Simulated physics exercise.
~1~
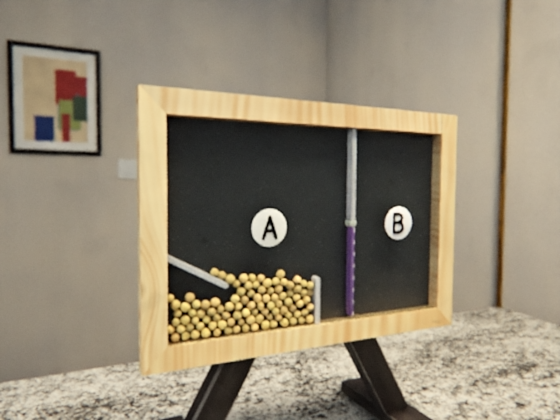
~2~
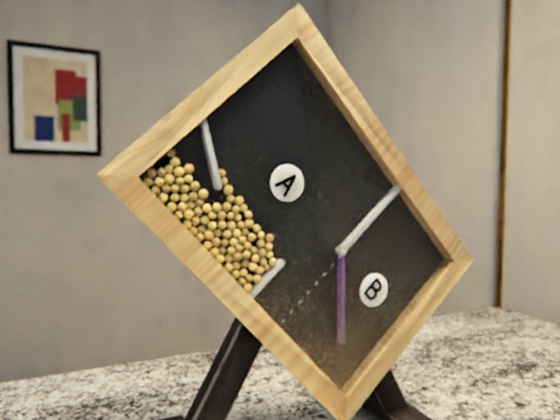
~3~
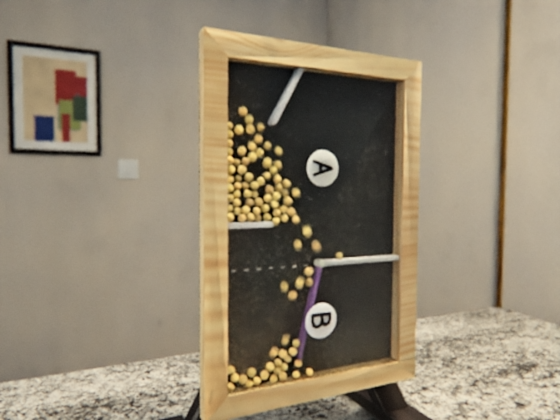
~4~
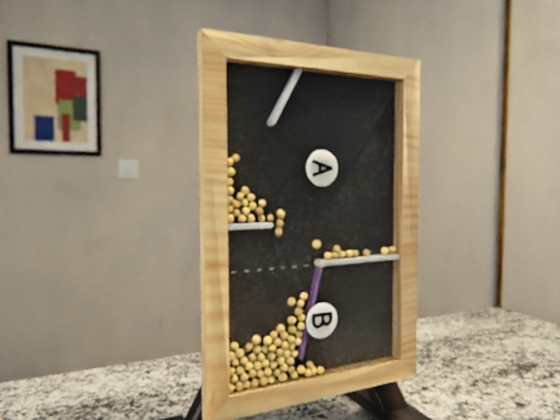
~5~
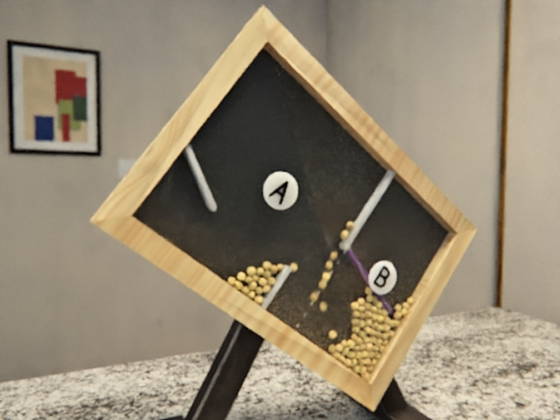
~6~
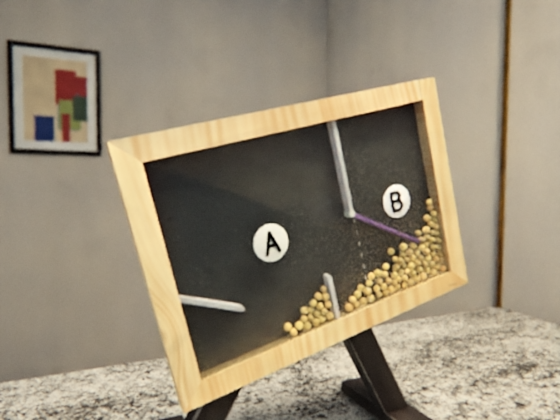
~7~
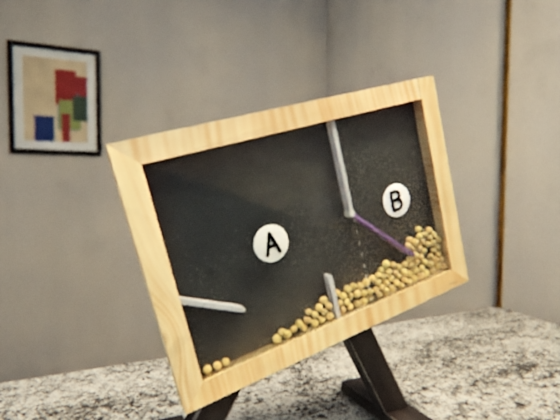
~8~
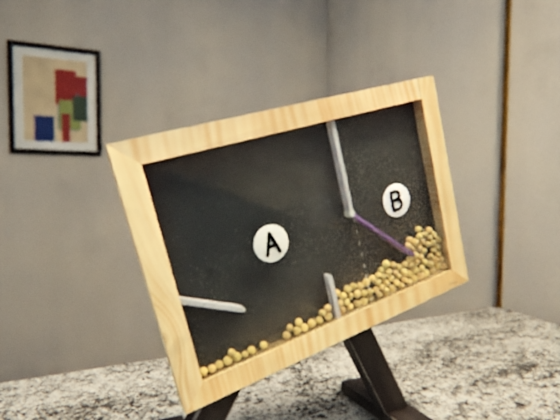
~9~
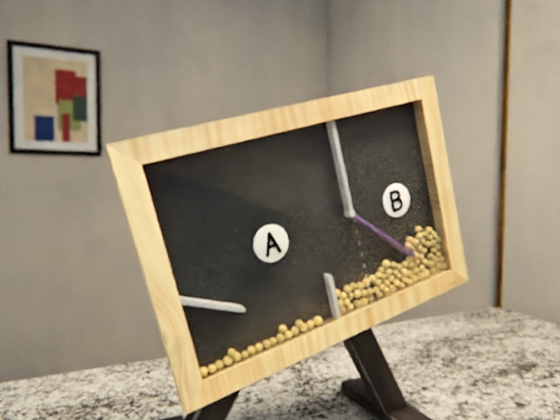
On a speckled counter, a wooden-framed case of yellowish beans tipped clockwise onto its end, spilling many from side A into B past a purple flap, then swung back beyond level, where some trickled into A and settled, leaving most in B.
